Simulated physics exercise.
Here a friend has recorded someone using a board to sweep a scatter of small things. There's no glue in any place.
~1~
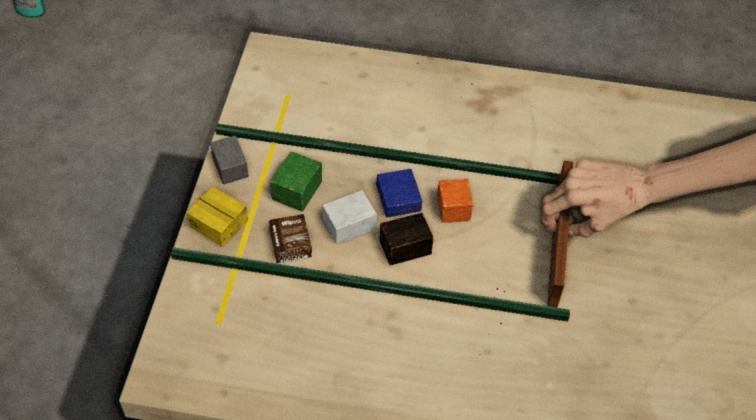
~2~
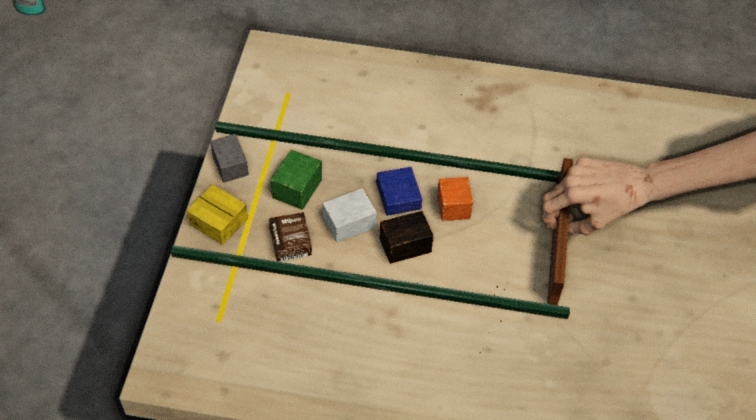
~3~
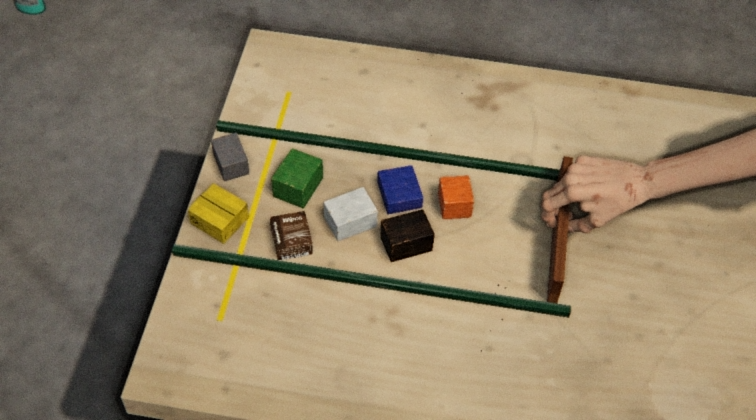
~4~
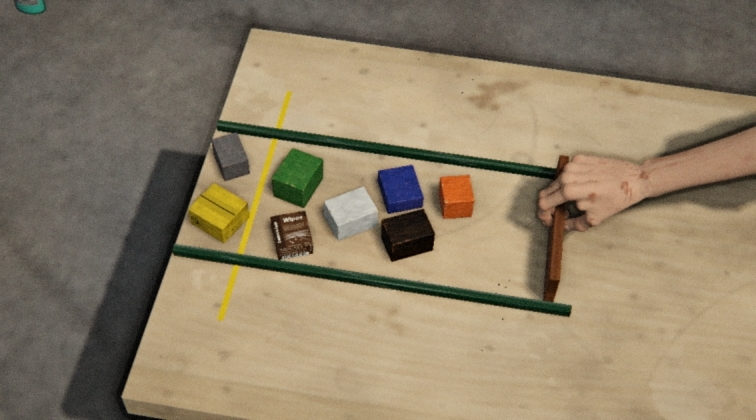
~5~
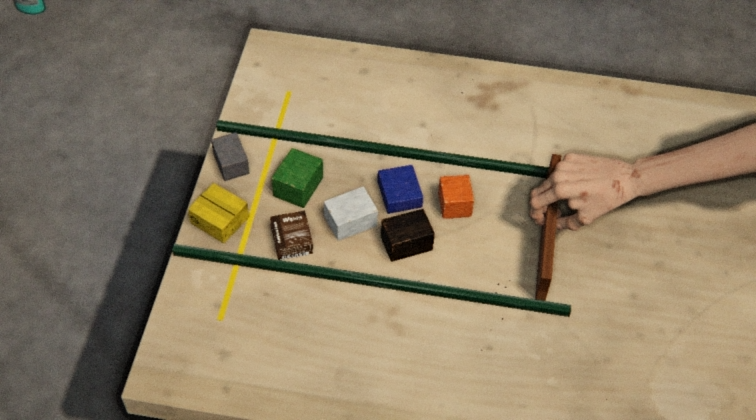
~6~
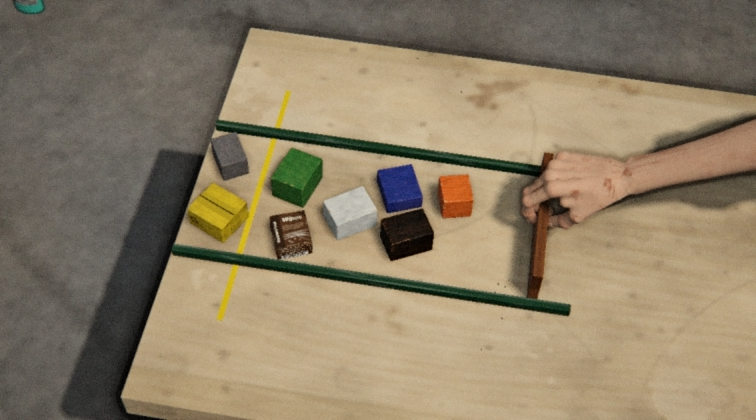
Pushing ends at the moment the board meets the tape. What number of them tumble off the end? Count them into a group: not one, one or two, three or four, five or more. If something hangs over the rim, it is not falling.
There will be three or four losses over the edge.
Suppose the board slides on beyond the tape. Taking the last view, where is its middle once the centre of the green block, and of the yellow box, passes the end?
First one: Around (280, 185). Other one: Around (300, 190).
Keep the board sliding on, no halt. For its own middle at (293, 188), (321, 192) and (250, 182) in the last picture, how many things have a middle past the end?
Per position: 2 / 0 / 4.
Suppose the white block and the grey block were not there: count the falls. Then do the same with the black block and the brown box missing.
Tally of falls: 1 for the first try, 2 for the second.
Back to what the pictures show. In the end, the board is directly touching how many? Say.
Result: 2 in all.
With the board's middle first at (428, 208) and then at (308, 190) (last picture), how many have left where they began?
At the first spot the count is 3, and at the second it is 8.
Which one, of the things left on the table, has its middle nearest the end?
Foremost is the blue block.
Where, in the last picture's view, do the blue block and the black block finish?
In the last picture, roughly (221, 151) and (221, 212).
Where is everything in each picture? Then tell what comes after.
In the first frame, grey block (229, 160); yellow box (218, 216); green block (297, 181); board (561, 233); tape (256, 200).
In the second frame, yellow box (218, 214); white block (350, 215).
In the third frame, green block (298, 178); board (560, 229).
In the fourth frame, grey block (231, 157); brown box (292, 235).
In the fifth frame, yellow box (219, 213); orange block (456, 197).
In the sixth frame, grey block (230, 156); yellow box (218, 213); green block (297, 177); board (540, 225); tape (257, 196).
Soon after, none off yet; grey block at rest near (230, 156); yellow box at rest near (218, 213); green block at rest near (297, 177).
Then, none off yet; grey block at rest near (230, 156); yellow box at rest near (218, 213); green block moving near (290, 178).
Further on, none off yet; grey block tipped a little near (194, 147); yellow box moved about its own width near (186, 200); green block moved well along near (219, 166).
At rest, the number that fall off is three or four; fallen, brown box, green block, yellow box and grey block.
